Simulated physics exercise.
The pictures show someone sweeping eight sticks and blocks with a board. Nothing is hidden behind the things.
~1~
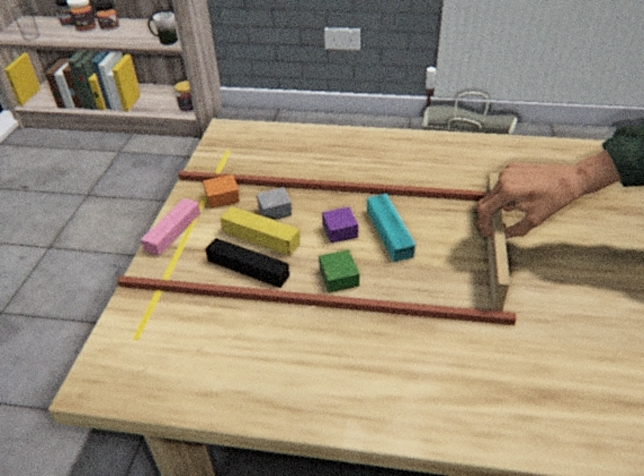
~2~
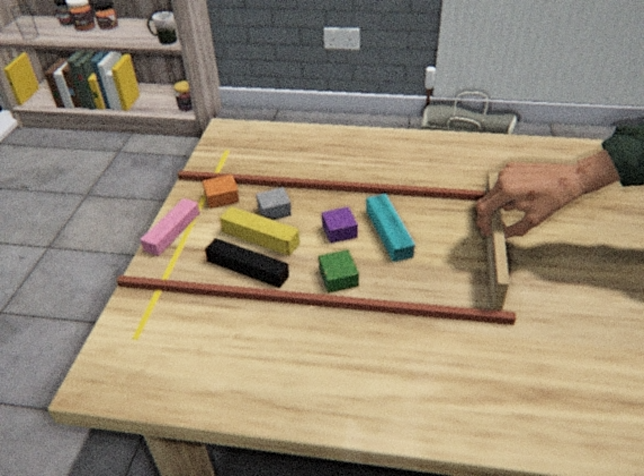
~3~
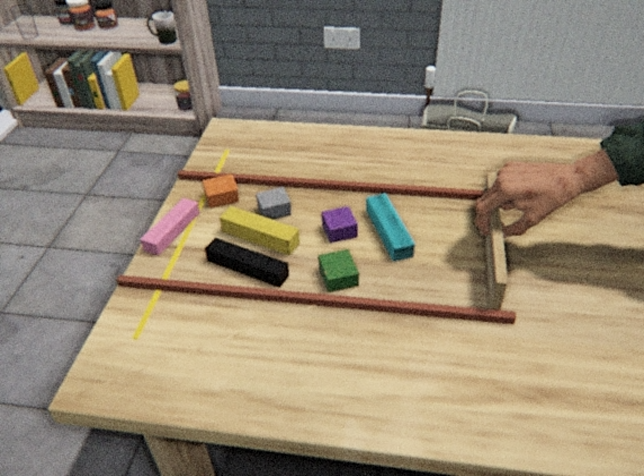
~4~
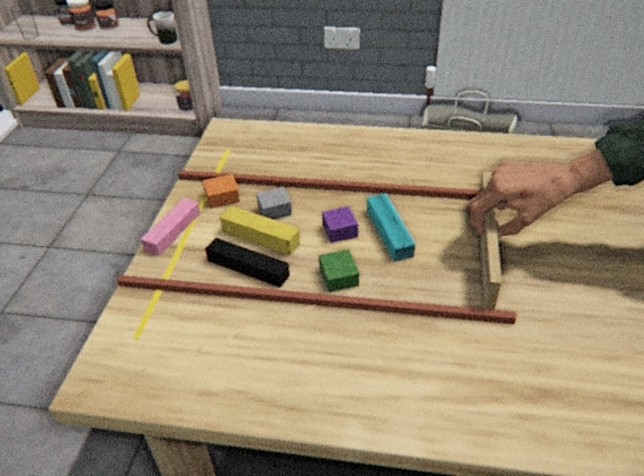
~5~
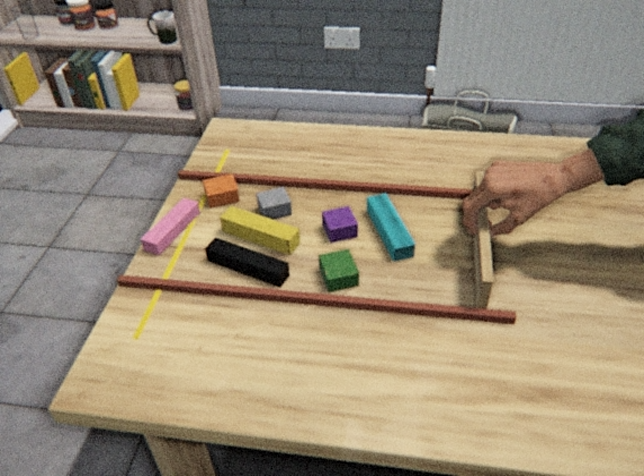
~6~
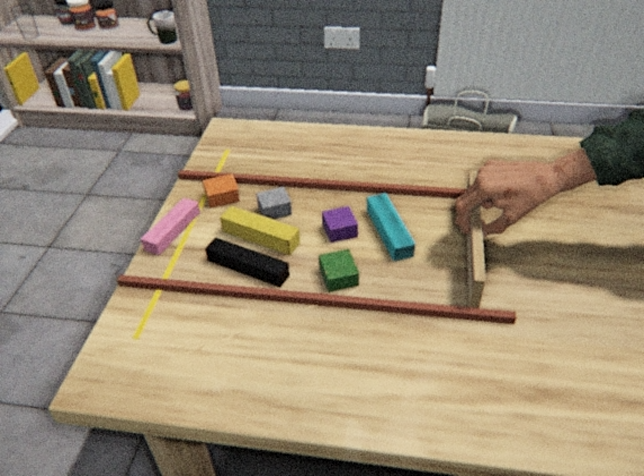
A pale wooden table stands on a grey tiled floor near a shelf and a dark brick wall, seen from above at an angle by a still camera. Between two reddish rails lie pink, orange, grey, yellow, black, purple, green and turquoise pieces, with yellow tape crossing at the left. A hand on the right slides an upright board slightly leftward, while the pieces stay still, untouched.
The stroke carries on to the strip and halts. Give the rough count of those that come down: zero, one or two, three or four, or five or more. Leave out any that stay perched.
Outcome: The number that fall off is three or four.
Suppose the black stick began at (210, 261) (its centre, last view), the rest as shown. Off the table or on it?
From there it is lost.
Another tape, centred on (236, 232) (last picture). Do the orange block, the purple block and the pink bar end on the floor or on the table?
The orange block is kept; the purple block is kept; the pink bar goes over.
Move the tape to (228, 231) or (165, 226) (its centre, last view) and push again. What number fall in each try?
It would be 1 and 6.
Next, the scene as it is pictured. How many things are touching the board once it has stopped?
In contact: 2.
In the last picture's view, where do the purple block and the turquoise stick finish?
The purple block at (159, 211), the turquoise stick at (184, 211).
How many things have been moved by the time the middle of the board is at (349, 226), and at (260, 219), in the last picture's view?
The counts are 3 and 8.
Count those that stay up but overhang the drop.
2 of them.
Soon after, none off yet; pink bar at rest near (172, 226); orange block at rest near (221, 191); black stick at rest near (247, 262).
Then, none off yet; pink bar moved a little near (163, 224); orange block moved a little near (207, 187); black stick moved about its own width near (192, 254).
At rest, the number that fall off is three or four; fallen, yellow bar, black stick, orange block and pink bar.
